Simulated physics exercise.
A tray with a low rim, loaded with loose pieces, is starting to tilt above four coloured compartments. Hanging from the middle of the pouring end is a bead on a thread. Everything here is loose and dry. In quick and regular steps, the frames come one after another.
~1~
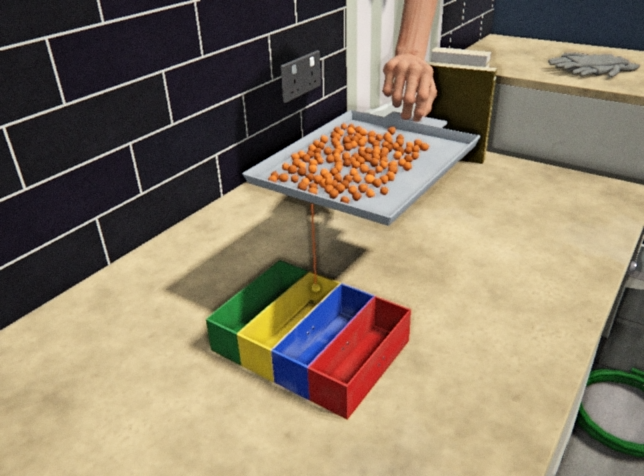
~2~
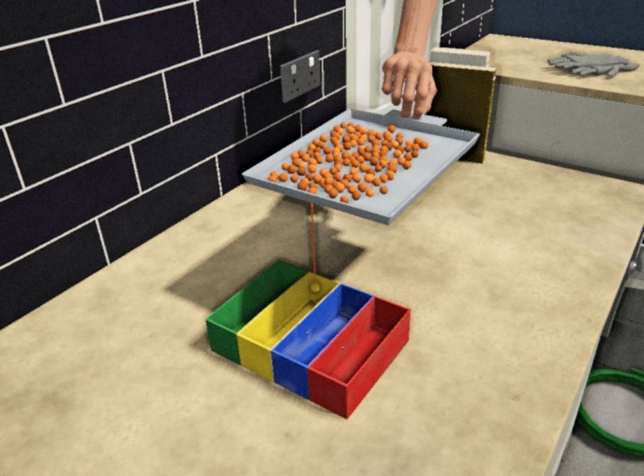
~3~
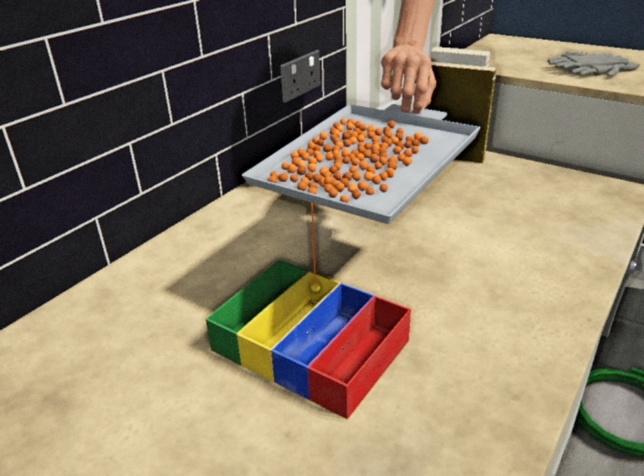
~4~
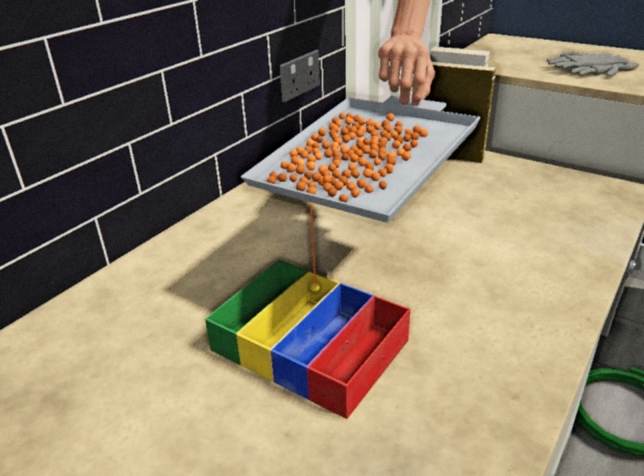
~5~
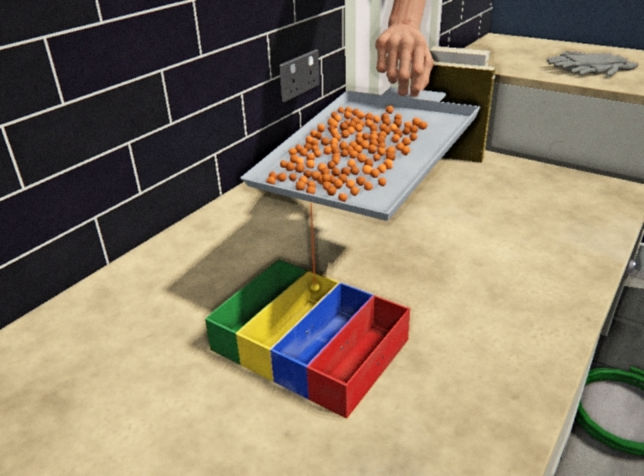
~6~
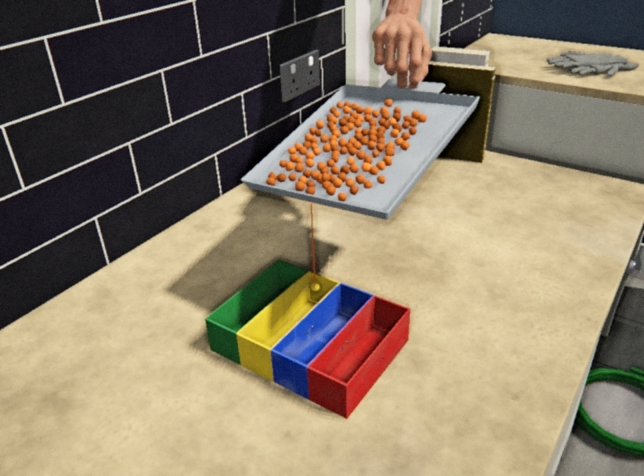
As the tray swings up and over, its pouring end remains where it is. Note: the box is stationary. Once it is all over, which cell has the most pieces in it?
The green cell.
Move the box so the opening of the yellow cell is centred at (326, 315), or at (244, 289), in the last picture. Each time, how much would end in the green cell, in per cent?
That makes 20 per cent, followed by 10 per cent.
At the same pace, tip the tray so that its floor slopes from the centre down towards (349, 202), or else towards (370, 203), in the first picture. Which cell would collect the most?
Try 1 - red; try 2 - the cell in red.
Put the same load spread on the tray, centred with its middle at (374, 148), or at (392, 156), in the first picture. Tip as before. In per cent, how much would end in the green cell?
You'd see roughly 40 per cent first and roughly 40 per cent second.
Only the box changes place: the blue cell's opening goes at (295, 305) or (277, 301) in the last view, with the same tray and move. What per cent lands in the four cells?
First some 100, then 100 per cent.
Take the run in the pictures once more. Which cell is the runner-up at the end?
I'd say yellow takes second place.
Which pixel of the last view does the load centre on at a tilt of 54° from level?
The load is centred around (296, 155).
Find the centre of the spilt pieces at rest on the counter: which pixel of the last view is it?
Look around pixel (203, 302).
Soon after the last picture, tray tipped steeply; all on the tray.
A little later, tray tipped right over; about a quarter on the tray; about a quarter in the green cell; a small part in the yellow cell; a stray few in the blue cell; about half falling or outside the box.
Later still, tray tipped past a quarter turn; about a third in the green cell; a small part in the yellow cell; a stray few in the blue cell; about a third falling or outside the box.
At rest, tray tipped past a quarter turn; about a third in the green cell; a small part in the yellow cell; a stray few in the blue cell; none in the red cell; about a third outside the box.
